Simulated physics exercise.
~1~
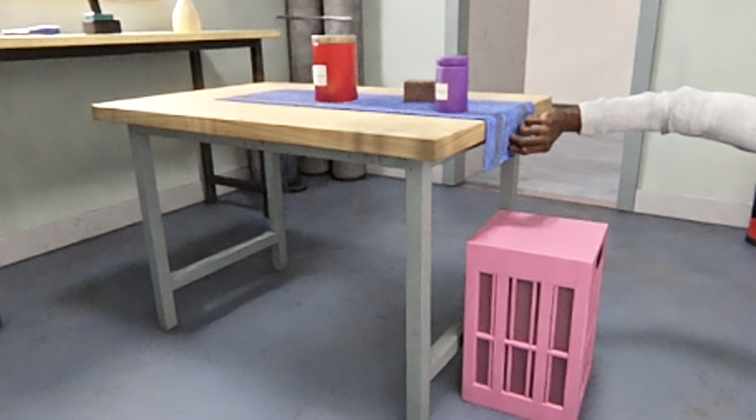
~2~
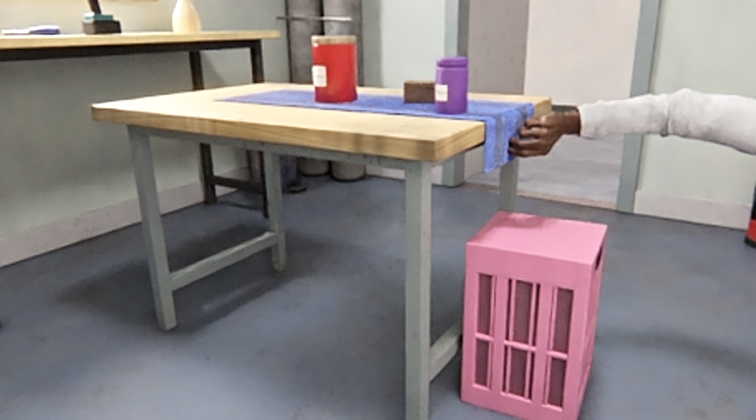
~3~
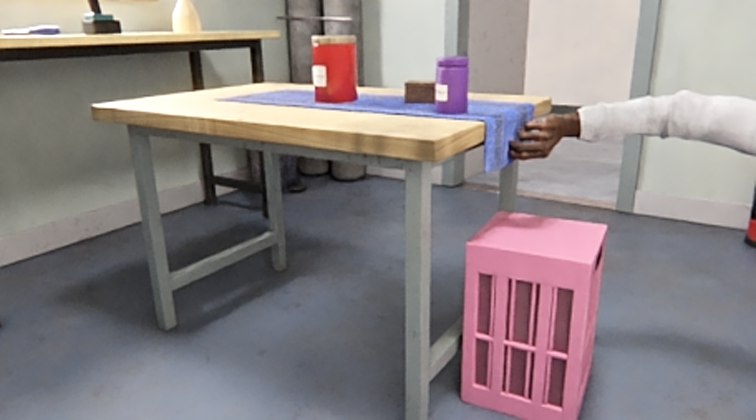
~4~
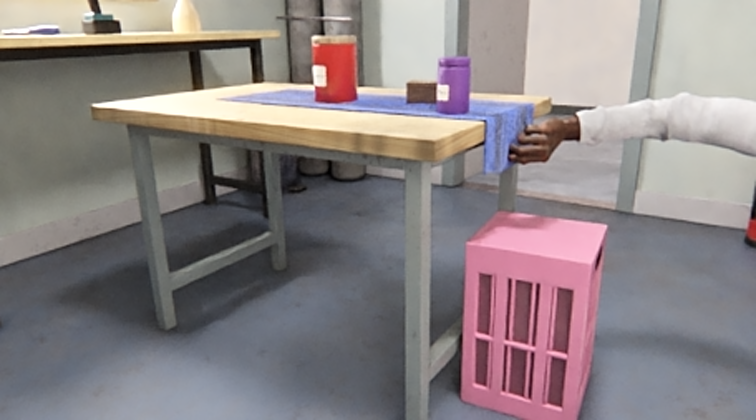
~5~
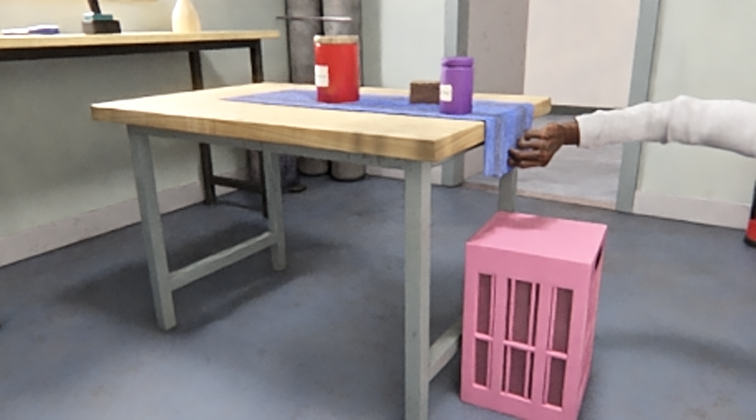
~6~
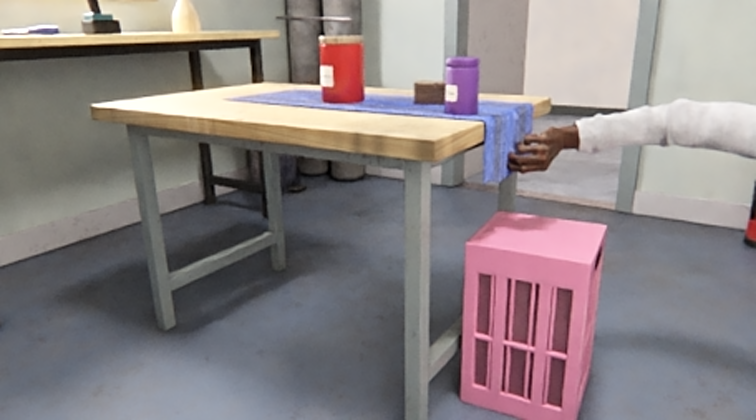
At first, a hand reaching in from the right grips the end of a blue cloth on a workbench, above a pink crate. The hand then draws the cloth slightly down over the edge, and the red canister, brown block and purple jar shift a little to the right with it.
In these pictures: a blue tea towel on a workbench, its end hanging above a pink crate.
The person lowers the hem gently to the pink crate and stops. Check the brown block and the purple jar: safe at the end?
Brown block yes; purple jar no.
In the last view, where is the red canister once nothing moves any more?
Roughly at (391, 71).
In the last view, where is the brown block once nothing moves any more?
Roughly at (485, 95).
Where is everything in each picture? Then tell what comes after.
In the first frame, tea towel end (483, 172); brown block (421, 80); purple jar (453, 57); red canister (334, 36); top of the crate (553, 245).
In the second frame, tea towel end (485, 173), far hem (212, 100); purple jar (452, 58); purple jar stands on the cloth.
In the third frame, tea towel end (484, 174); brown block (422, 81).
In the fourth frame, tea towel end (484, 175), far hem (215, 100); purple jar (454, 58).
In the fifth frame, tea towel end (484, 178); brown block (427, 81).
In the sixth frame, tea towel end (484, 184), far hem (222, 100); brown block (431, 82); purple jar (463, 58); top of the crate (552, 247).
Then, 0.26 s past the final frame, hem going down; block moved a little; jar moved a little.
Then, 0.62 s past the final frame, hem on the crate; block carried along near (471, 95); jar over the edge.
Then, 0.96 s past the final frame, hem on the crate; block carried along near (485, 95); jar over the edge.
When it is over, hem on the crate; block carried along near (485, 95); jar over the edge. The brown block stays on the table and the purple jar goes over the edge.
